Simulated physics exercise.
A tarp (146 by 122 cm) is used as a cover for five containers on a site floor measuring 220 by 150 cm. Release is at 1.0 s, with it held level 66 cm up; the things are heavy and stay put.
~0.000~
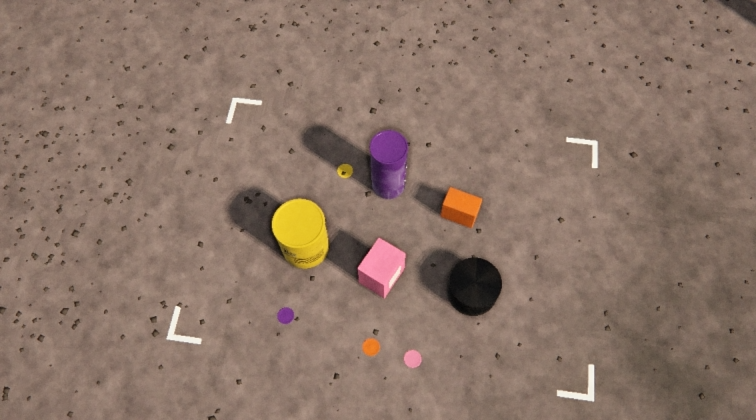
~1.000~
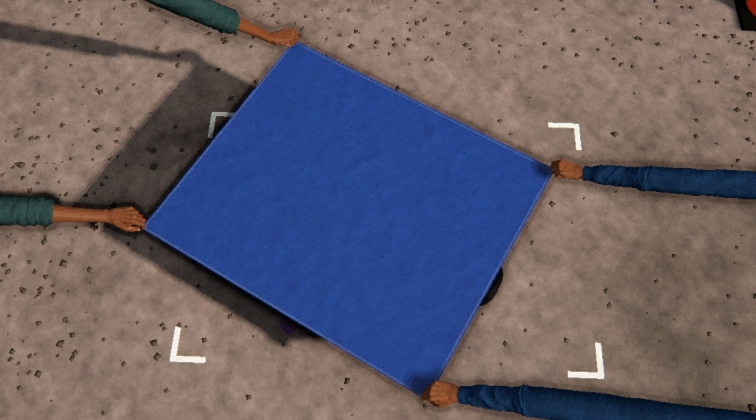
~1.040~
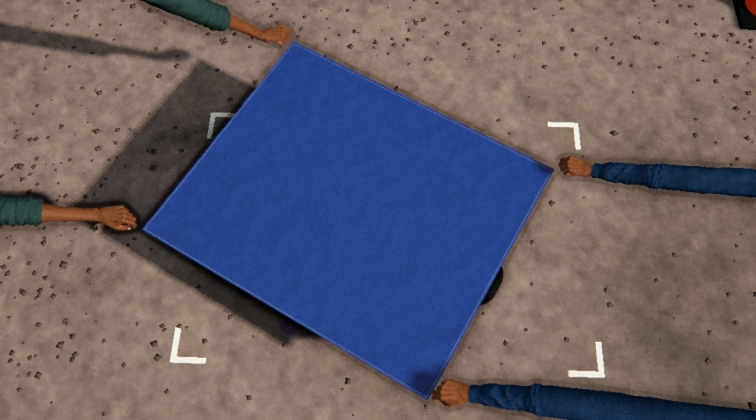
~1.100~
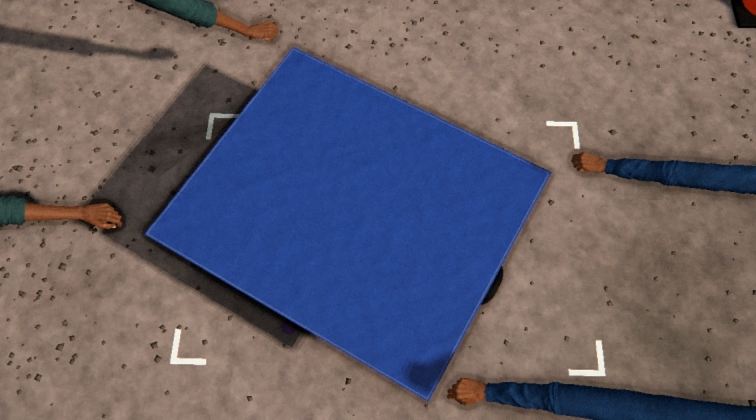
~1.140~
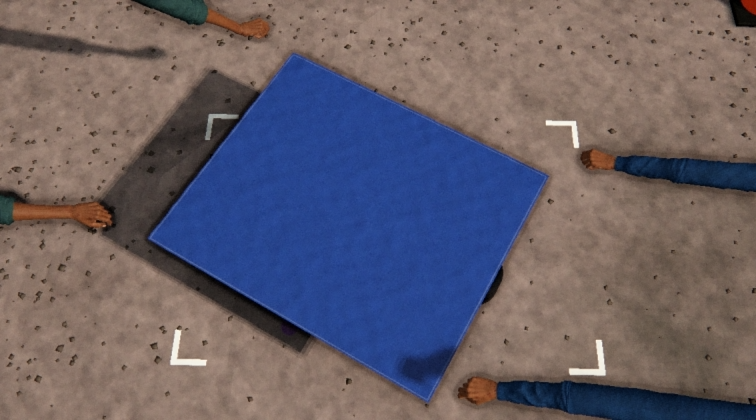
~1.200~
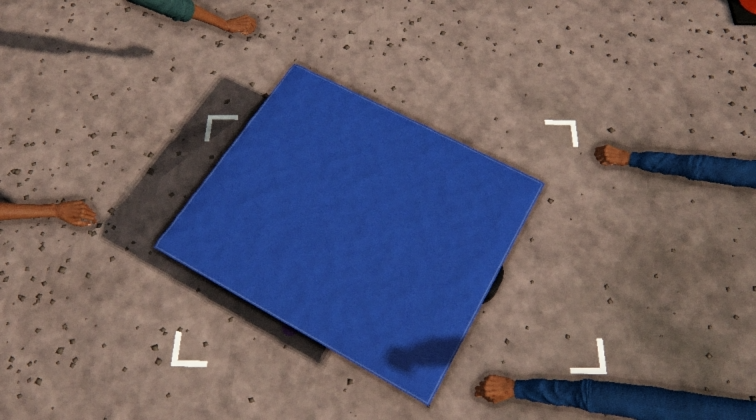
At first, colorful containers, including a purple and a yellow one, stand on speckled ground between white corner marks. Next, four hands hold a blue sheet stretched flat above them, hiding nearly all of them. The hands then let go and draw back outward while the sheet, still flat, sinks slightly.
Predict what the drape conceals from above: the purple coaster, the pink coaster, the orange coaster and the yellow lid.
Result: Purple coaster remains in the open, pink coaster gets covered, orange coaster gets covered, yellow lid gets covered.
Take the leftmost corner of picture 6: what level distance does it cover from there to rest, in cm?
Measured flat, the shift is around 16 centimetres.
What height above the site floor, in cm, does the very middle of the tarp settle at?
Height: Approx. 32 cm.
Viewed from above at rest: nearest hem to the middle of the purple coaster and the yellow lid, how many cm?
Roughly 12 cm, then 12 cm.
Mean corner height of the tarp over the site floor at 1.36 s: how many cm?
On average the corners sit about 14 cm above the surface.
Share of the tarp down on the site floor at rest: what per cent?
About 10 %.
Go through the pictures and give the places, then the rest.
The first picture shows shows, purple coaster (286, 316); pink coaster (413, 359); orange coaster (371, 347); yellow lid (345, 171); black tub (476, 282), 17 cm tall; pink carton (382, 261), 24 cm tall; purple bucket (389, 147), 44 cm tall; orange crate (463, 201), 17 cm tall; yellow bucket (298, 223), 33 cm tall.
The second picture shows shows, tarp corners (142, 228) (294, 40) (555, 169) (427, 401); highest point 66 cm, lowest 66 cm.
The third picture shows shows, tarp corners (142, 230) (294, 42); highest point 65 cm, lowest 65 cm.
The fourth picture shows shows, tarp corners (145, 235) (293, 47); highest point 61 cm, lowest 61 cm.
The fifth picture shows shows, tarp corners (148, 239) (293, 53); highest point 57 cm, lowest 57 cm.
The sixth picture shows shows, tarp corners (155, 248) (295, 65) (544, 184) (428, 406); highest point 50 cm, lowest 48 cm.
At 1.4 s, 0 % of it is down, spanning 177 by 165 cm, above purple coaster, orange coaster, pink coaster, yellow lid.
At 1.5 s, 10 % of it is down, spanning 151 by 143 cm, above orange coaster, pink coaster, yellow lid.
At 1.7 s, 10 % of it is down, spanning 159 by 136 cm, above orange coaster, pink coaster, yellow lid.
At 1.8 s, 10 % of it is down, spanning 151 by 138 cm, above orange coaster, pink coaster, yellow lid.
At 3.3 s, 10 % of it is down, spanning 149 by 141 cm, above orange coaster, pink coaster, yellow lid.
